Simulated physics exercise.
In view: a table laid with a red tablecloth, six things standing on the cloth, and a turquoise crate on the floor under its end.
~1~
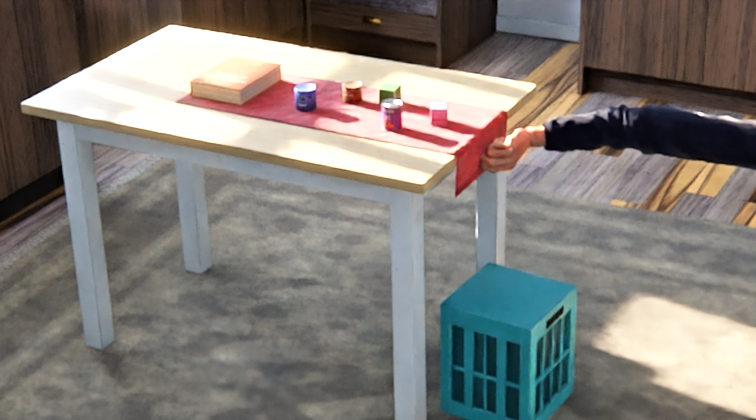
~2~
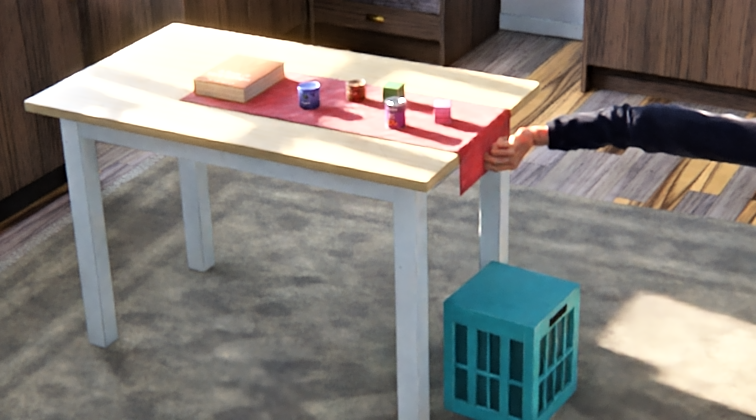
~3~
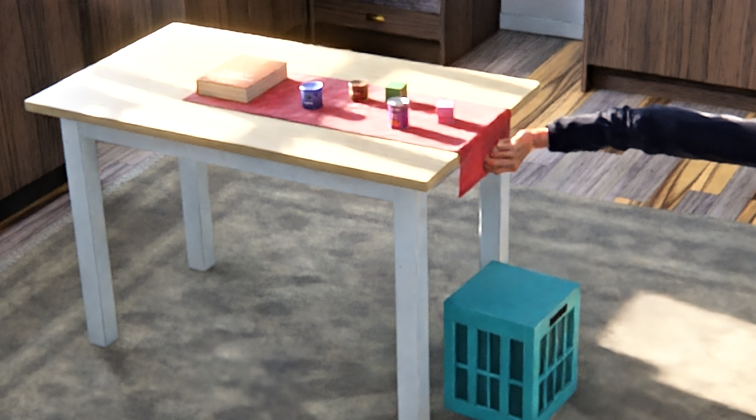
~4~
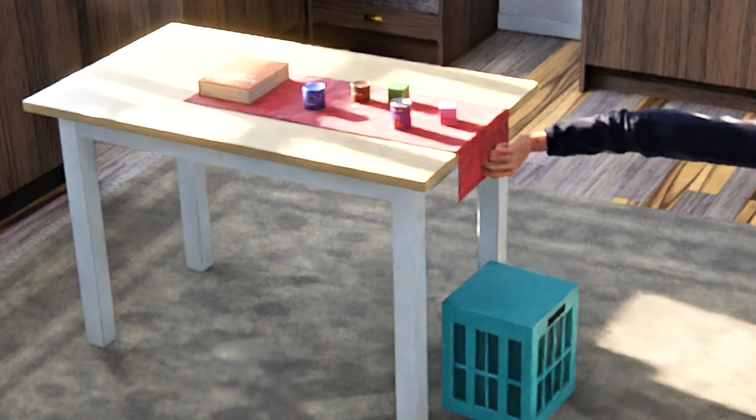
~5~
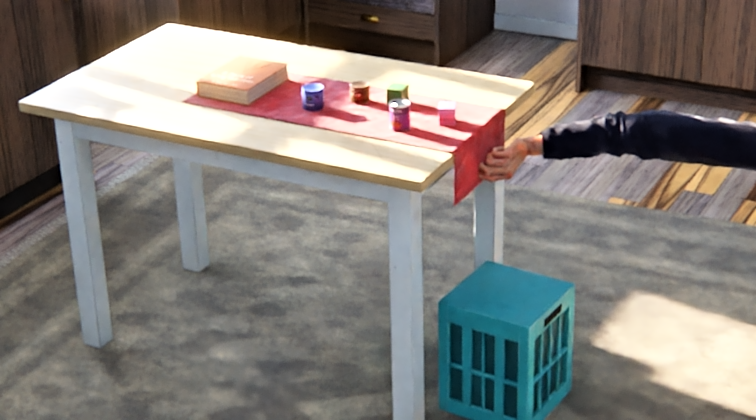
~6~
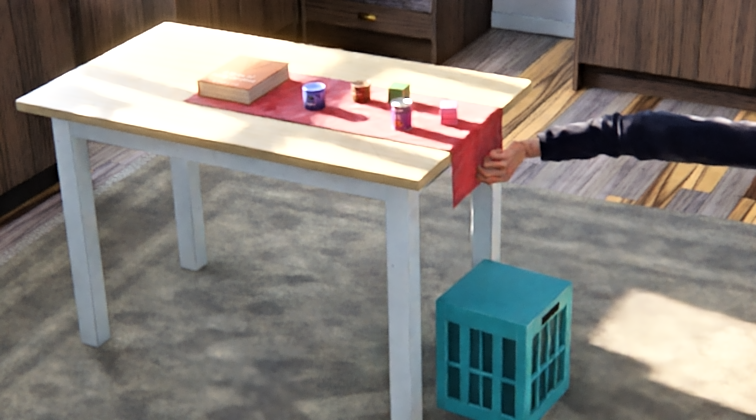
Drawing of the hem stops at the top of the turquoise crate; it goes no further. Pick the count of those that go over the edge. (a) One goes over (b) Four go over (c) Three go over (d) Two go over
c.
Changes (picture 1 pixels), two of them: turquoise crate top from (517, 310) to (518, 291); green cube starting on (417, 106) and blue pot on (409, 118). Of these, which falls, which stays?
Result - the green cube comes off, and the blue pot comes off.
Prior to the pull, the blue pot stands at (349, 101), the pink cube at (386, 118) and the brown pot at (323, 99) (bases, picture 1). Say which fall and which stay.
Here's the result: The blue pot remains in place, the pink cube leaves the top and the brown pot remains in place.
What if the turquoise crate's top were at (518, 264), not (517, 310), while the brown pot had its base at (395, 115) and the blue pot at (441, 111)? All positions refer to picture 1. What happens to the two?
So the brown pot stays there, and the blue pot leaves.
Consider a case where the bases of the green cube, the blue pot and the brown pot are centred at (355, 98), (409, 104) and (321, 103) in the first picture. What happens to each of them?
The green cube stays aboard, the blue pot is lost, the brown pot stays aboard.
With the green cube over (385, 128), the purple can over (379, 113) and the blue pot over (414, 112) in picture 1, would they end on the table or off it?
Green cube dropped, purple can dropped, blue pot dropped.
Soon after, hem near (480, 242); pink cube gone.
Then, hem on the crate; pink cube, purple can and green cube gone.
At rest, hem on the crate; pink cube, purple can and green cube gone. The count of fallen things is three.
